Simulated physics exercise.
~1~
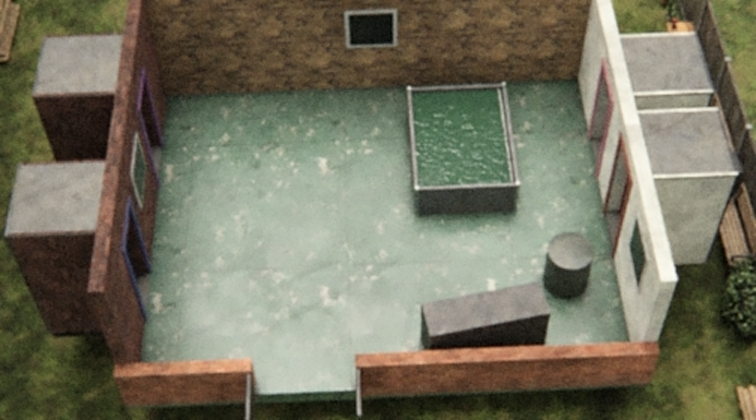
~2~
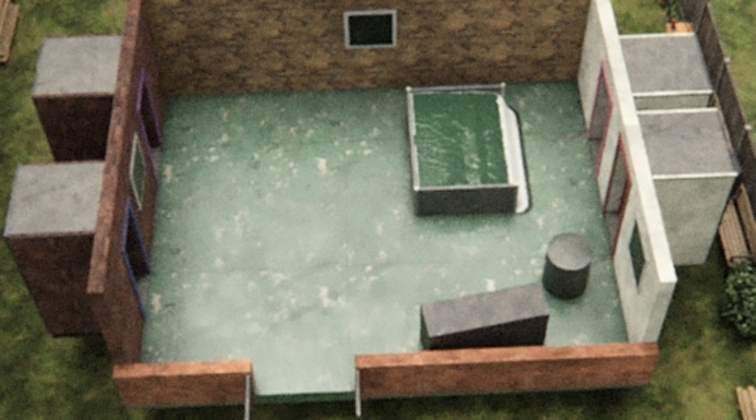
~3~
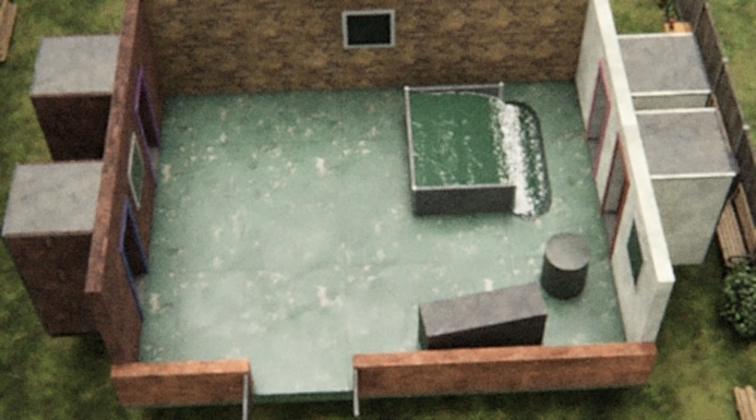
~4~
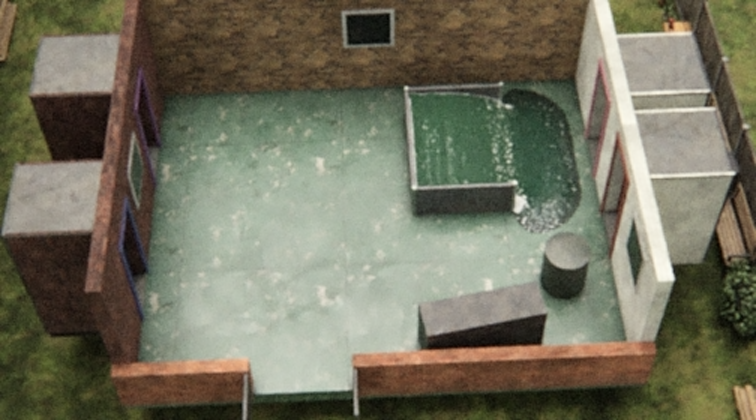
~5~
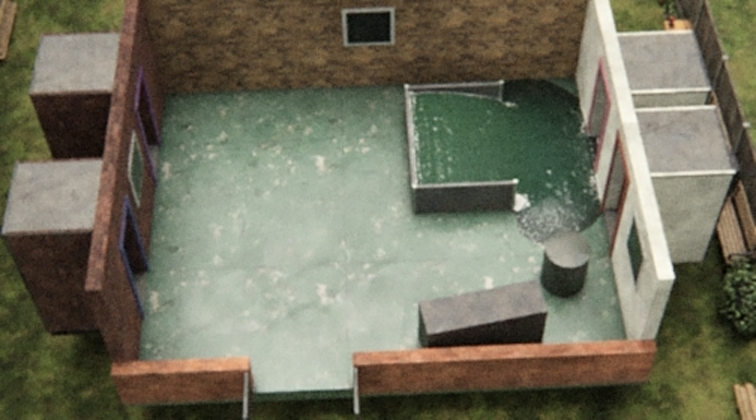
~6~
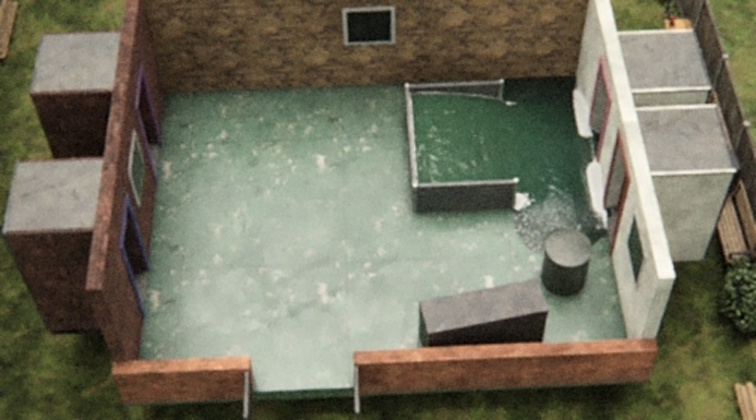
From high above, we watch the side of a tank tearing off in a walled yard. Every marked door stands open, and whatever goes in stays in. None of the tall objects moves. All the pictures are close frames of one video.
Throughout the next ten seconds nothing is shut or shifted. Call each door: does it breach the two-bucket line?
Calls: The red door breaches it; the blue door does not breach it; the pink door breaches it; the purple door does not breach it.
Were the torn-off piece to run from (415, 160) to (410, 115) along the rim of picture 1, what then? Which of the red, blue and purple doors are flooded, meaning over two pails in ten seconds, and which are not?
The red one falls short, the blue one exceeds the limit and the purple one exceeds the limit.
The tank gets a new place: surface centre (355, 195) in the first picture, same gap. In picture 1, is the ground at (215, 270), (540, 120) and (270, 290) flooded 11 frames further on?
In that order: No water, under water, no water.
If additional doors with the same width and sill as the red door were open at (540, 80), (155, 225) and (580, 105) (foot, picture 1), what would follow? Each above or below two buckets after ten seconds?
Log: Door one beats the mark; door two misses the mark; door three beats the mark.
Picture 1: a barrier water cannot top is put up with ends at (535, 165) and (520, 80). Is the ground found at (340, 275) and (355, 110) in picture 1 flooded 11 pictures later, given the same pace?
Result, in order: Bone-dry / swamped.
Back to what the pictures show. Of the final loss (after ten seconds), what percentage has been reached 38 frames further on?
By my reckoning, 95 %.
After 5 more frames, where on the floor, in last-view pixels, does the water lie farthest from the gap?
Somewhere near (612, 300).
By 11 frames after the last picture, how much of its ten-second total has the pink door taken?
About 65 per cent.
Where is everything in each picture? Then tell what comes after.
The first frame shows still water in the water tank at (462, 138).
In the second frame, water pours out at (507, 150) and has run to (519, 213).
In the third frame, water pours out at (505, 152) and has run to (530, 217).
In the fourth frame, the front is at (536, 96), out from the gap at (504, 152).
In the fifth frame, the front is at a hidden place, out from the gap at (504, 151).
In the sixth frame, water pours out at (505, 150) and has run to (605, 231).
A moment on, water covers 15 % of the floor; the red door under two buckets in, the blue door not reached, the pink door far over two buckets in, the purple door not reached.
Next, water covers 20 % of the floor; the red door over two buckets in, the blue door not reached, the pink door far over two buckets in, the purple door not reached.
Then, water covers 30 % of the floor; the red door over two buckets in, the blue door not reached, the pink door far over two buckets in, the purple door not reached.
Later, water covers 65 % of the floor; the red door over two buckets in, the blue door not reached, the pink door far over two buckets in, the purple door wet at the sill, nothing in.
In the end, water covers 85 % of the floor; the red door over two buckets in, the blue door wet at the sill, nothing in, the pink door far over two buckets in, the purple door wet at the sill, nothing in.
